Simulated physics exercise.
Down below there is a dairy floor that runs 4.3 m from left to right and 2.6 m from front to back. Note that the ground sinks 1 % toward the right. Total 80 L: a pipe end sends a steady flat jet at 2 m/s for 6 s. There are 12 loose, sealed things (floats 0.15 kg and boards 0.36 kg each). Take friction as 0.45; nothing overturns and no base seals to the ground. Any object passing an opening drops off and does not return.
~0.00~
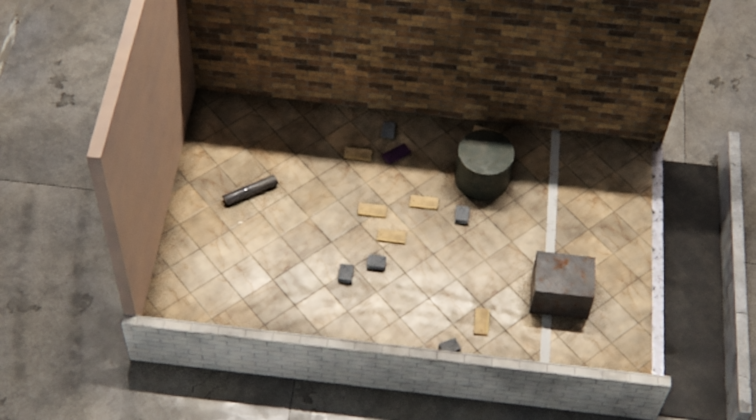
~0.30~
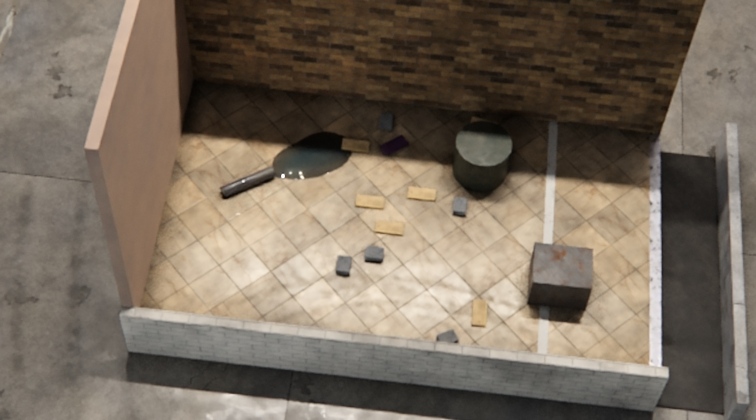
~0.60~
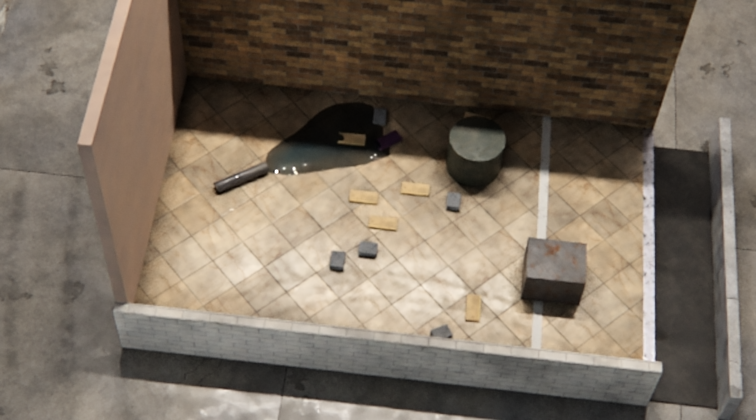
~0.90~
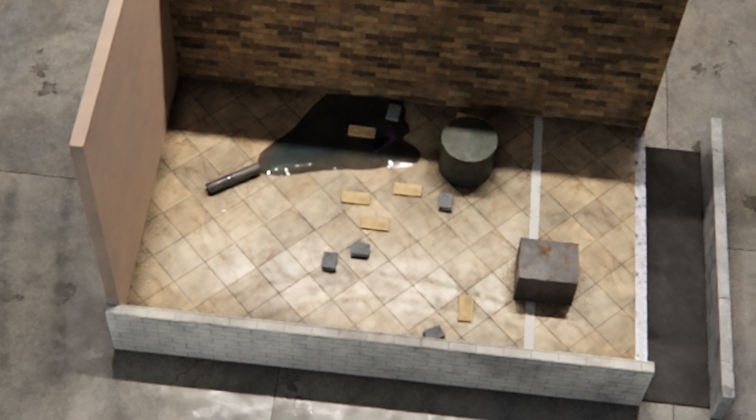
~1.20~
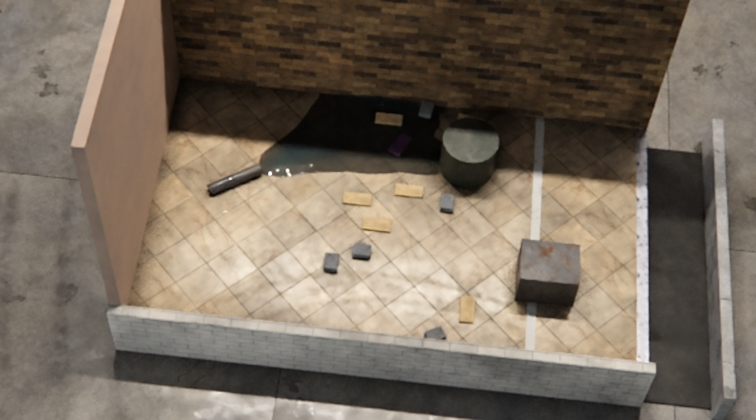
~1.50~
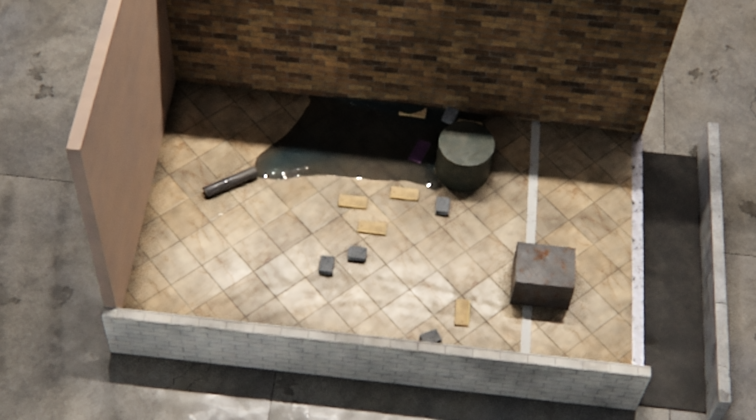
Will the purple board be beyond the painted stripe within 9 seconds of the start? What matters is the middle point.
Note: Purple board goes beyond it.
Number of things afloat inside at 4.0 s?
It comes to 0 of them.
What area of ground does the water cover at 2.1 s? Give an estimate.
Wet area: Approx. 1.5 m2.
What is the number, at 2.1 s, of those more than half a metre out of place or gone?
The answer is 3.
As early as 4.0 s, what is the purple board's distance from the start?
Shift by then: About 150 cm.
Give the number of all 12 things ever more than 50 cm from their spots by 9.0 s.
Count: 4.
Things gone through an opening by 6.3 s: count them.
I get 2 in all.
After 2.1 s the purple board is near (437, 144), 0.5 m from its start, afloat; 0 of 12 are over the mark; 3 afloat.
After 4.0 s the purple board is near (546, 169), 1.6 m from its start, aground; 4 of 12 are over the mark; 0 afloat.
After 6.3 s the purple board is near (602, 218), 2.1 m from its start, afloat; 4 of 12 are over the mark; 1 afloat.
After 9.0 s the purple board is near (607, 249), 2.3 m from its start, aground; 4 of 12 are over the mark; 0 afloat.
